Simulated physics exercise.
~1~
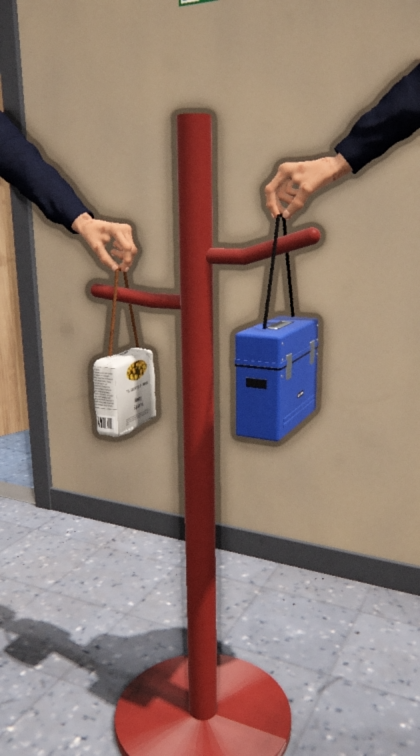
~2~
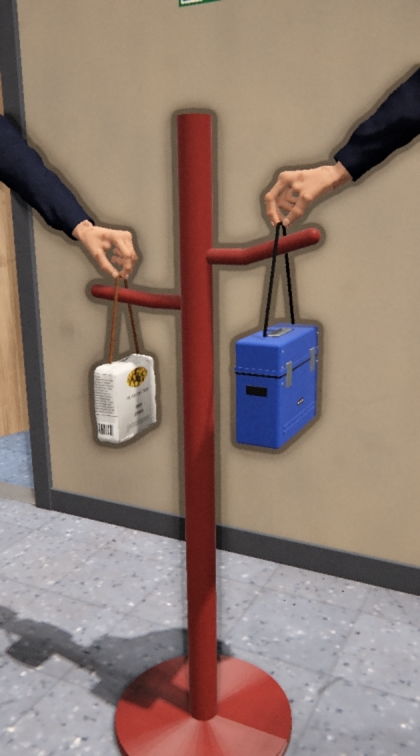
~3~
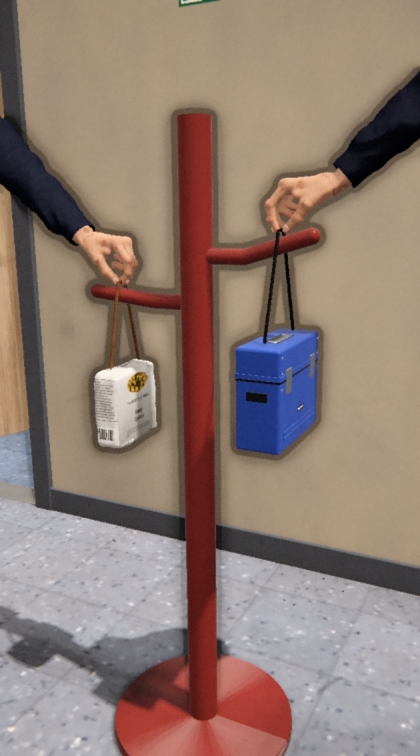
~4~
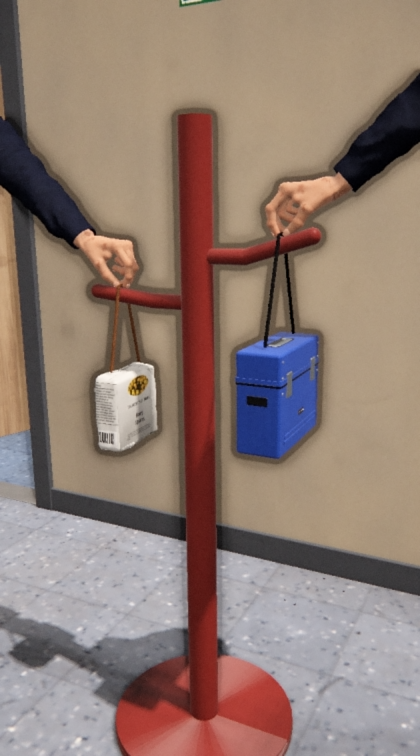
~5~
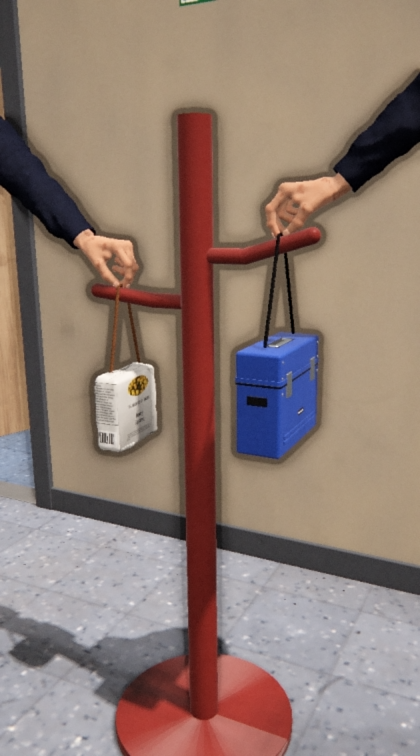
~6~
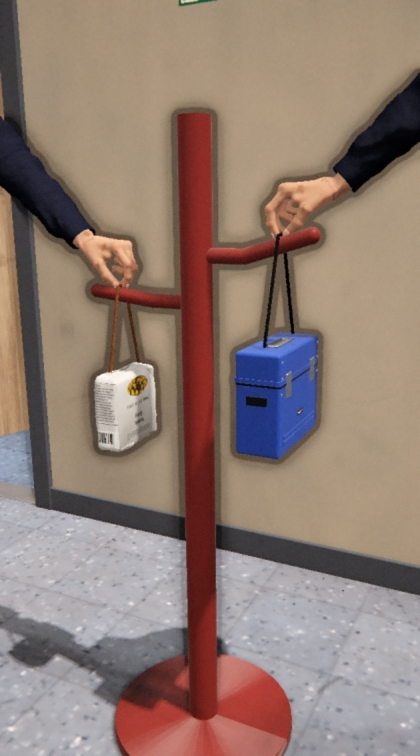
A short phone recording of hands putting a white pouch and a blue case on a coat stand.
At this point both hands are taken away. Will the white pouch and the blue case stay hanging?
As I see it, the white pouch remains up, the blue case remains up.
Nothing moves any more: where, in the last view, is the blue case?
End point approx. (247, 401) px.
Then, 0.46 s after the last picture, white pouch hanging near (127, 408); blue case hanging near (259, 398).
Then, 0.92 s after the last picture, white pouch hanging near (128, 408); blue case hanging near (223, 396).
At rest, white pouch hanging near (127, 409); blue case hanging near (247, 401). The white pouch holds on and the blue case remains on its peg.
